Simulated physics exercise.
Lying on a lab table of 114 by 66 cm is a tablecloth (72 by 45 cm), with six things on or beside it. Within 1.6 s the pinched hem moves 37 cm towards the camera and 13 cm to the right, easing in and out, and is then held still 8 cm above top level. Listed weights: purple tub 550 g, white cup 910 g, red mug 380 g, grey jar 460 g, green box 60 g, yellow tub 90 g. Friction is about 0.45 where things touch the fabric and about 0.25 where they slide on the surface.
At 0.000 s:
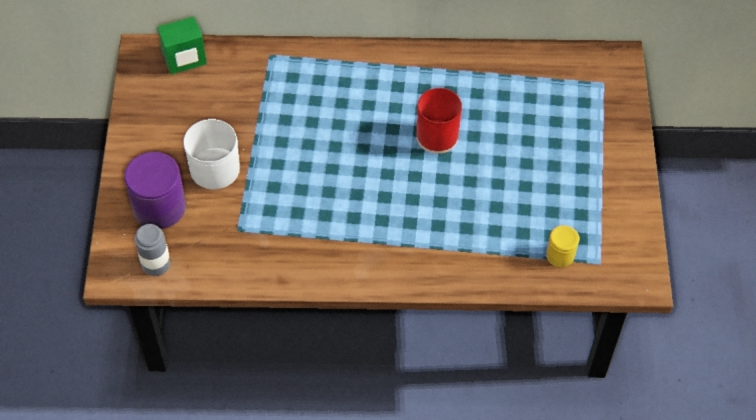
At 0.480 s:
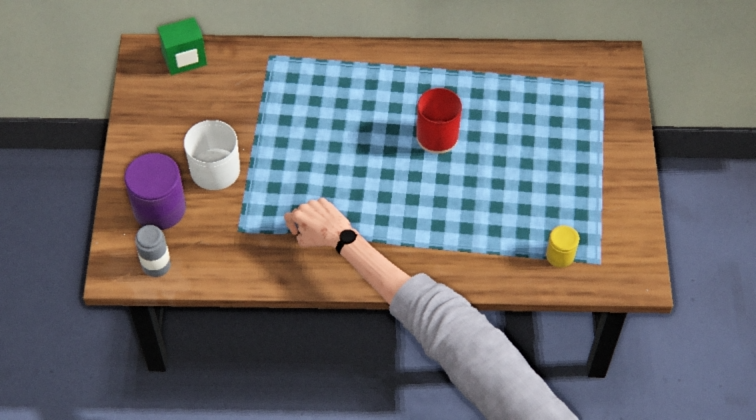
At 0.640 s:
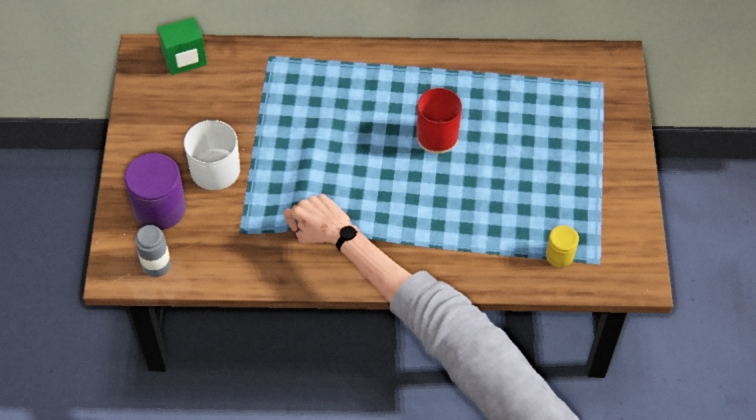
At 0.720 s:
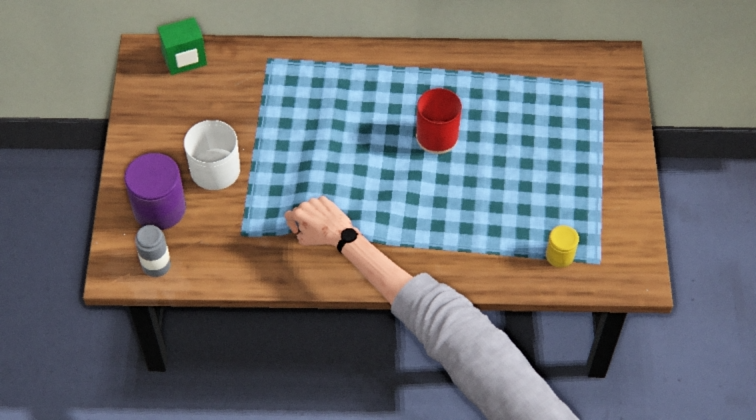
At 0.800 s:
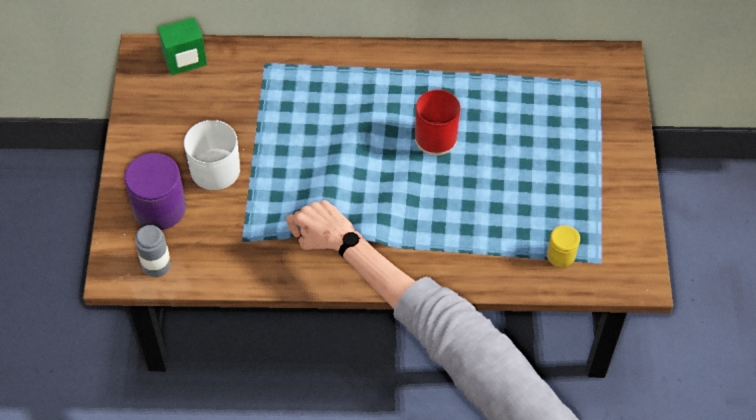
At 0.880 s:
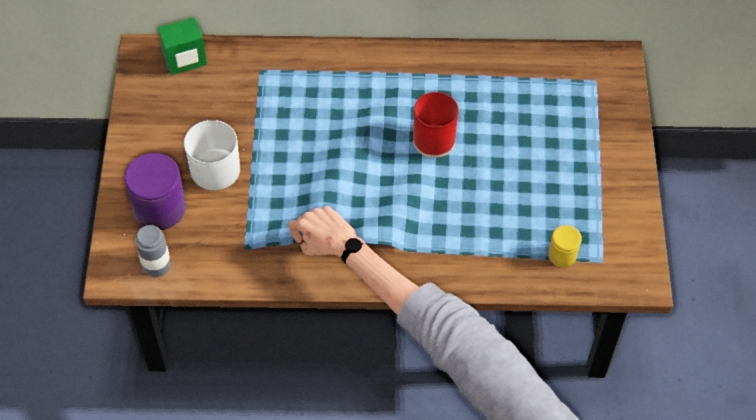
In the video, a hand reaches in and grips the near edge of a checkered tablecloth on a wooden table, then pulls it slightly toward the camera, wrinkling the cloth as the red mug on it shifts slightly.
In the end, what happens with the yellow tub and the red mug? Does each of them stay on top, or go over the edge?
Yellow tub: Safe; red mug: Safe.
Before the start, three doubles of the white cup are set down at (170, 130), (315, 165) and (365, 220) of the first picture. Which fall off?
Log, listed order - kept / lost / lost.
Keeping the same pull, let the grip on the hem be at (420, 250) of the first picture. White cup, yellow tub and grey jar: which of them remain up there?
In that case: White cup remains, yellow tub falls off, grey jar stays up.
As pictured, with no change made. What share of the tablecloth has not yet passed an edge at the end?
Share within the edges: Approx. 65 %.
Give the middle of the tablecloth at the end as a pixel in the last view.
The middle ends up near pixel (390, 273).
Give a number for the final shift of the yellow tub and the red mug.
I'd put the yellow tub near 4 cm and the red mug near 30 cm.
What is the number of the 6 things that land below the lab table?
0 in all.
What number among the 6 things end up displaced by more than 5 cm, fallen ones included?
The count is 1.
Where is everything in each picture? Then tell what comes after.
In the first frame, yellow tub (565, 237); red mug (440, 105); tablecloth corners (237, 231) (270, 55) (603, 83) (600, 264).
In the second frame, tablecloth corners (270, 55) (603, 83); grip (297, 232).
In the third frame, tablecloth corners (269, 56) (603, 83); grip (297, 229).
In the fourth frame, tablecloth corners (268, 59) (602, 83); grip (297, 231).
In the fifth frame, tablecloth corners (265, 63) (600, 82); grip (299, 235).
In the sixth frame, yellow tub (567, 237); red mug (436, 109); tablecloth corners (260, 70) (596, 81) (603, 263); grip (301, 241).
After 1.2 s, 100 % of the tablecloth is still over the top; red mug 7 cm off its start, yellow tub 3 cm off its start.
After 1.6 s, 90 % of the tablecloth is still over the top; red mug 17 cm off its start, yellow tub 3 cm off its start.
After 1.9 s, 75 % of the tablecloth is still over the top; red mug 26 cm off its start at (389, 205), yellow tub 3 cm off its start at (578, 248).
After 2.2 s, 65 % of the tablecloth is still over the top; red mug 30 cm off its start, yellow tub 4 cm off its start.
After 3.8 s, 65 % of the tablecloth is still over the top; red mug 30 cm off its start at (384, 224), yellow tub 4 cm off its start at (575, 256).
